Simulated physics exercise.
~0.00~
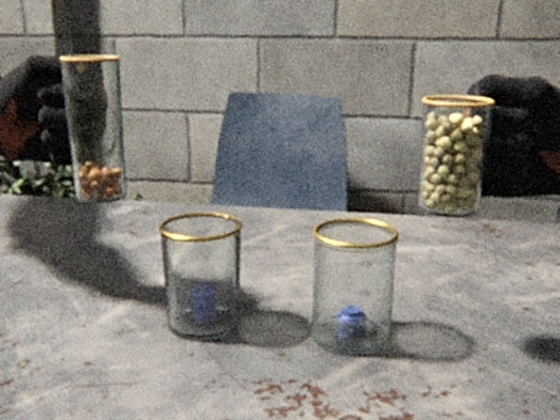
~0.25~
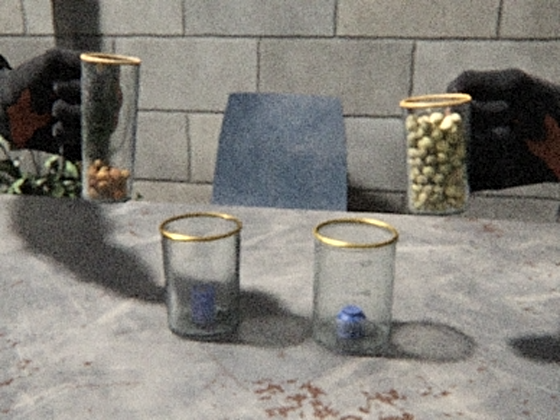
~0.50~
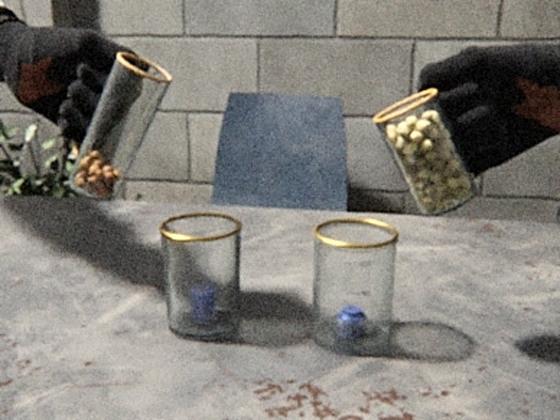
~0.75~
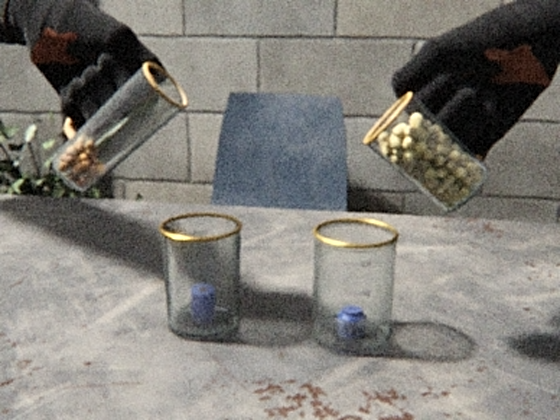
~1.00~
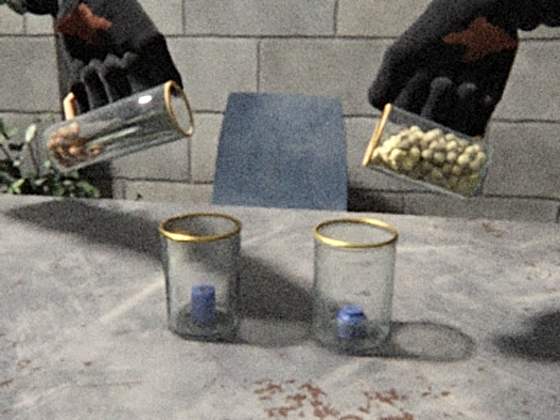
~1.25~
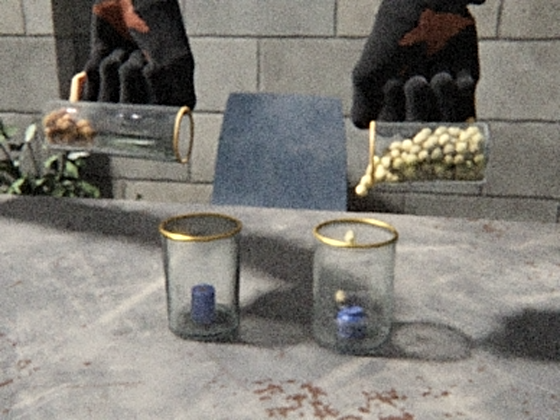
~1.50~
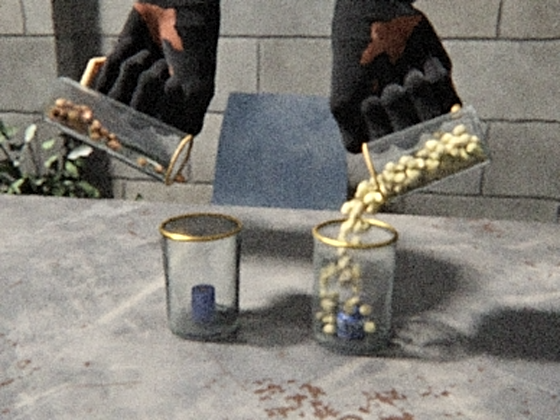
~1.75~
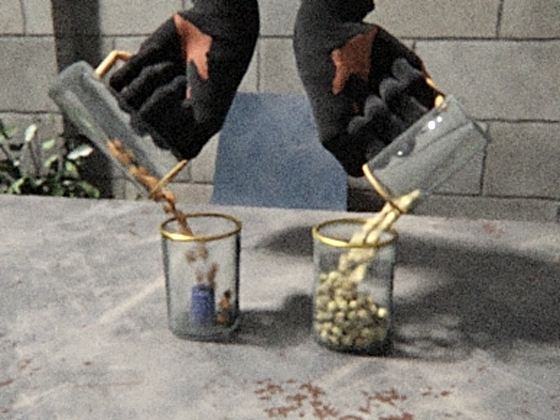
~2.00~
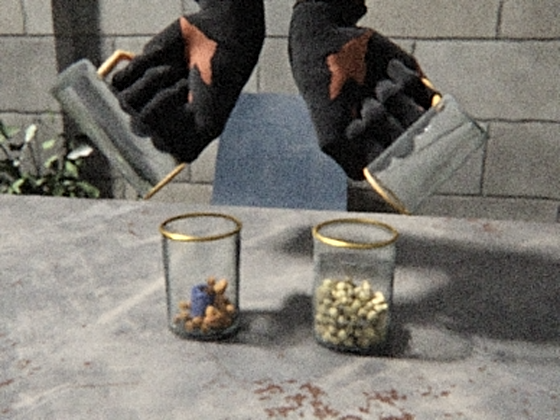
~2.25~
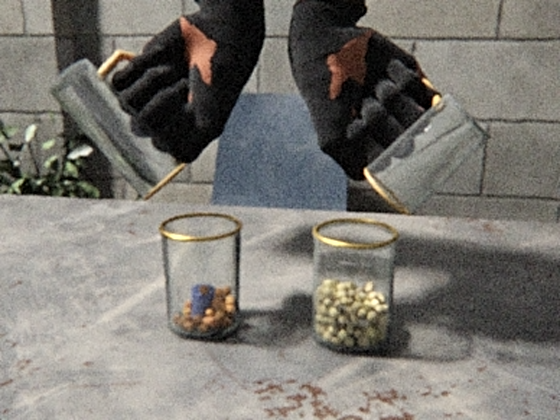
At a stone table, gloved hands tipping nuts and pale beans into two glasses, leaving the left blue object showing, the right buried.
